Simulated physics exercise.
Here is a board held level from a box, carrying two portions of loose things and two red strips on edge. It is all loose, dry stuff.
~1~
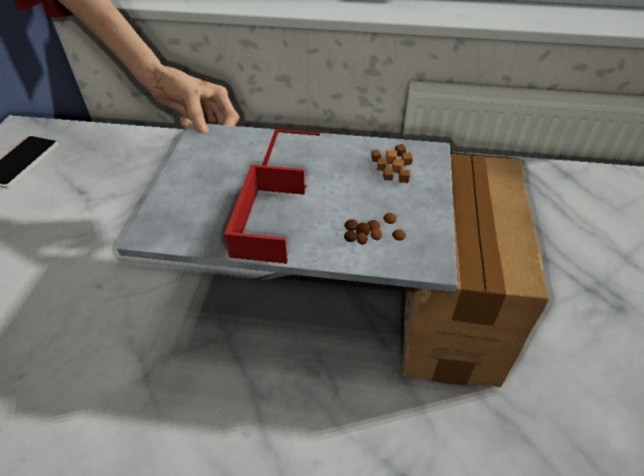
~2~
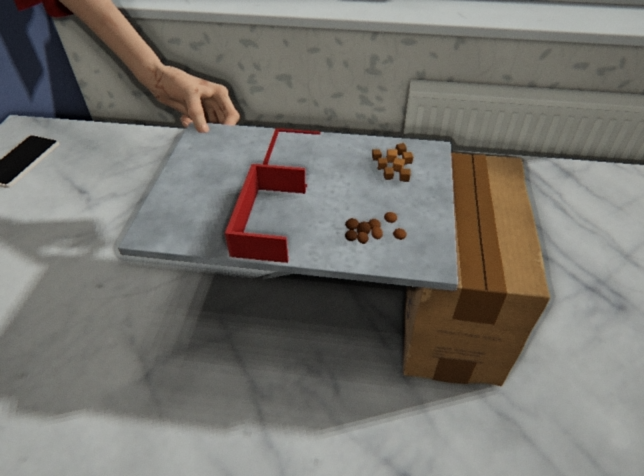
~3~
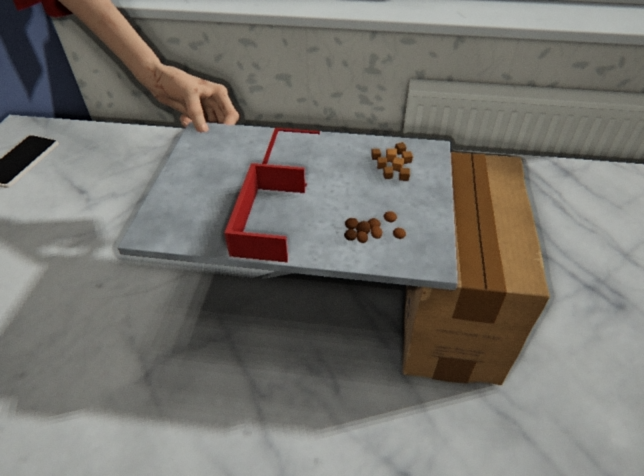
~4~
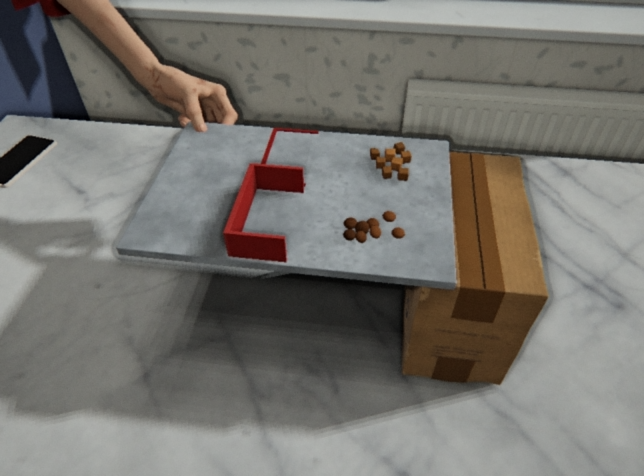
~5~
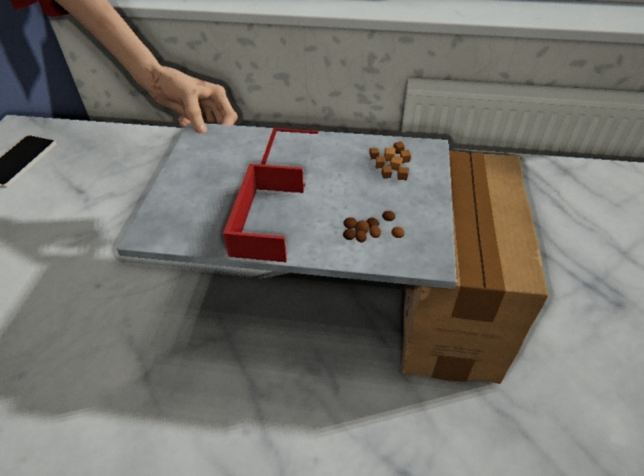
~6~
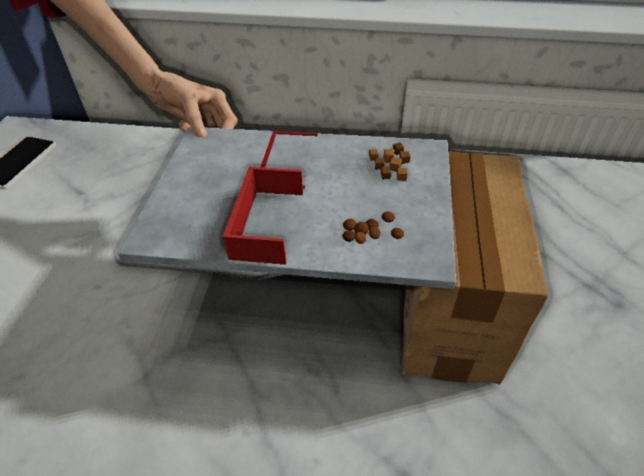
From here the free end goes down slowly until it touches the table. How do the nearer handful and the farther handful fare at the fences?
The nearer handful halts at the strip and the farther handful passes the strip.
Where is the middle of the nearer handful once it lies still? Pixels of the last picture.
Close to (288, 285).
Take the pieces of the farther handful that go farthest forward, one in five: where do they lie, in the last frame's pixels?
Close to (100, 259).
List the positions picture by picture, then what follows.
The first picture shows held end of the board at (130, 247), level; box at (461, 268), tall, over half the board's length; nearer handful at (363, 230), a few bits of dog kibble; farther handful at (391, 157), a few brown sugar cubes; nearer bar at (243, 209), taller than the pieces; farther bar at (268, 155), much lower than a piece.
The second picture shows held end of the board at (131, 246), level; farther handful at (392, 156).
The third picture shows held end of the board at (131, 246), level; nearer handful at (363, 228).
The fourth picture shows held end of the board at (129, 246), level; farther handful at (390, 155).
The fifth picture shows held end of the board at (130, 247), level; nearer handful at (362, 228).
The sixth picture shows held end of the board at (131, 251), down by 1°; box at (460, 266); nearer handful at (361, 229), not moving; farther handful at (389, 156), not moving; nearer bar at (242, 211); farther bar at (266, 157).
Then, 0.66 s past the last view, board sloping at 15°; nearer handful where it was; farther handful where it was.
Then, 1.36 s past the last view, board sloping at 30°; nearer handful on its way down; farther handful on its way down.
Then, 2.20 s past the last view, board resting at 37°; nearer handful has reached its bar; farther handful all past its bar.
Finally, board resting at 37°; nearer handful gathered behind its bar; farther handful all past its bar.
